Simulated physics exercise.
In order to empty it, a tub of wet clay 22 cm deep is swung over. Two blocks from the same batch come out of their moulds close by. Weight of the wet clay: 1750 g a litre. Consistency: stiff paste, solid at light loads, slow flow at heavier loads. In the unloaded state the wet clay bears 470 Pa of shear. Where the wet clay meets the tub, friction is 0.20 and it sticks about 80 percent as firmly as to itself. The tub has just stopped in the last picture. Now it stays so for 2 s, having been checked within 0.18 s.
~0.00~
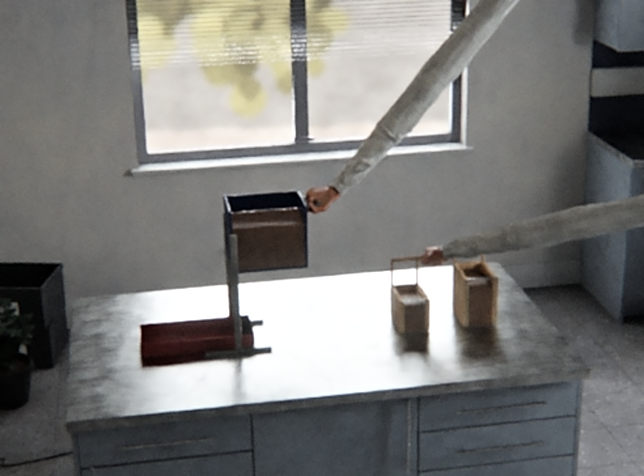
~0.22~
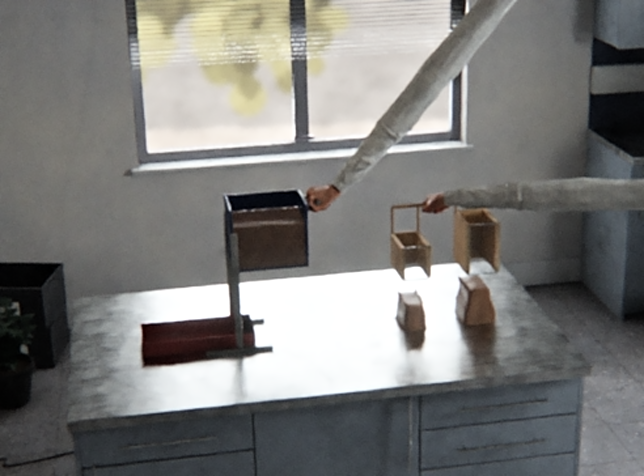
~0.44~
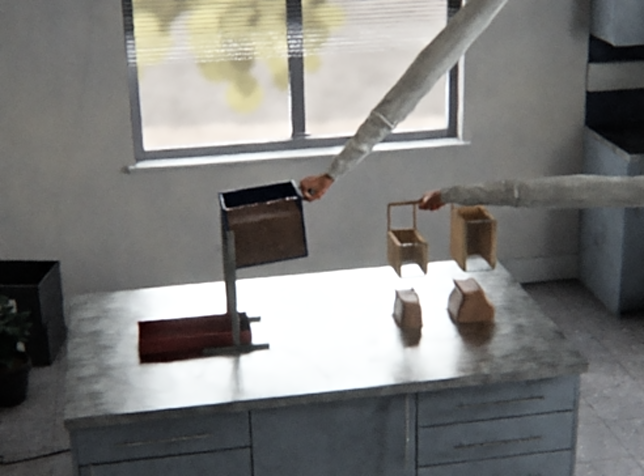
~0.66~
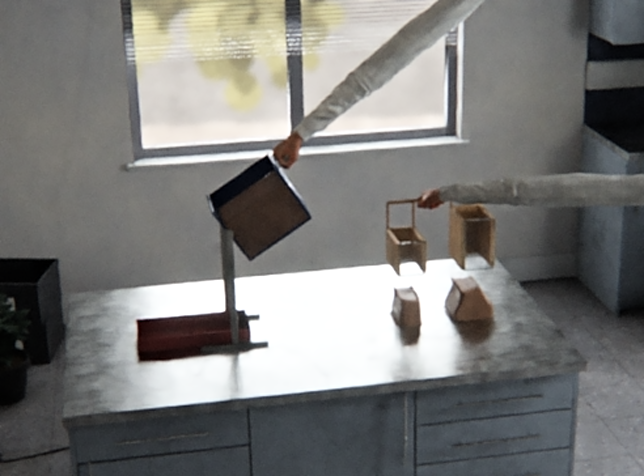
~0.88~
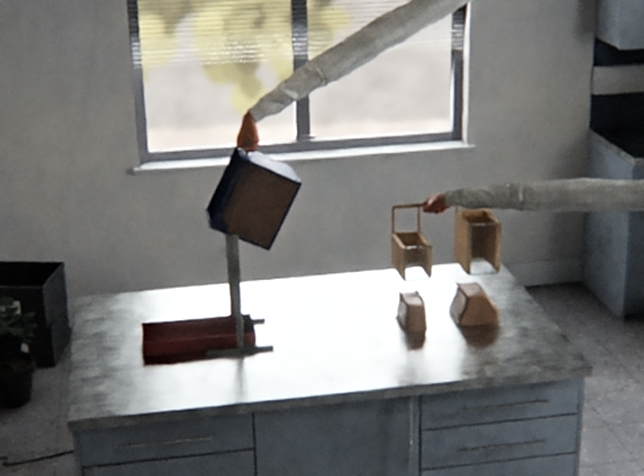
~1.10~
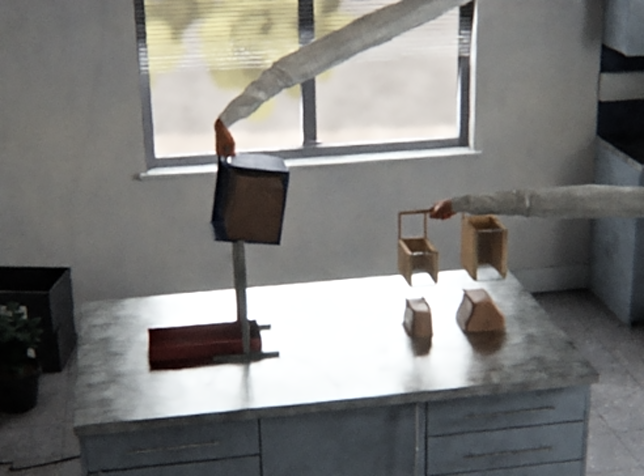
A tub of wet clay on a post was swung over to the left by a gloved-looking hand, after another hand lifted two moulds off small clay blocks, the larger of which sagged slightly.
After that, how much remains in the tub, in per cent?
Roughly 69 per cent remains in the tub.
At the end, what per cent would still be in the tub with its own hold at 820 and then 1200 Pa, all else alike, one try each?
In order: Around 100 % and around 100 %.
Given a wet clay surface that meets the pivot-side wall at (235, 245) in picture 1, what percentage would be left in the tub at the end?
Then about 100 %.
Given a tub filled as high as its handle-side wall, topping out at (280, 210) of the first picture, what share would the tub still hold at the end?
About 100 per cent.
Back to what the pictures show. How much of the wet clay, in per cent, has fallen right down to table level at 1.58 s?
About 0 %.
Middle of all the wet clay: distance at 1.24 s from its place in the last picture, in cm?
Around 3 cm.
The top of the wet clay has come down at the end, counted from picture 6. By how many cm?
8 cm or so.
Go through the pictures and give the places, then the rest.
The first picture shows handle-side rim at (305, 207), tilt 0 degrees; highest point of the wet clay at (281, 225); test blocks 10 cm, 16 cm high (left to right).
The second picture shows handle-side rim at (305, 206), tilt 0 degrees; highest point of the wet clay at (282, 224); test blocks 10 cm, 14 cm high (left to right).
The third picture shows handle-side rim at (299, 197), tilt 5 degrees; highest point of the wet clay at (296, 214); test blocks 10 cm, 12 cm high (left to right).
The fourth picture shows handle-side rim at (274, 169), tilt 32 degrees; highest point of the wet clay at (282, 186); test blocks 10 cm, 12 cm high (left to right).
The fifth picture shows handle-side rim at (242, 160), tilt 63 degrees; highest point of the wet clay at (258, 170); test blocks 10 cm, 12 cm high (left to right).
The sixth picture shows handle-side rim at (224, 168), tilt 81 degrees; highest point of the wet clay at (241, 177); test blocks 10 cm, 12 cm high (left to right).
By 1.24 s, the tub is at 81 degrees and holds 100 %.
By 1.41 s, the tub is at 81 degrees and holds 86 %.
By 1.58 s, the tub is at 81 degrees and holds 76 %.
By 1.75 s, the tub is at 81 degrees and holds 72 %.
By 3.10 s, at the end, the tub is at 81 degrees and holds 69 %.
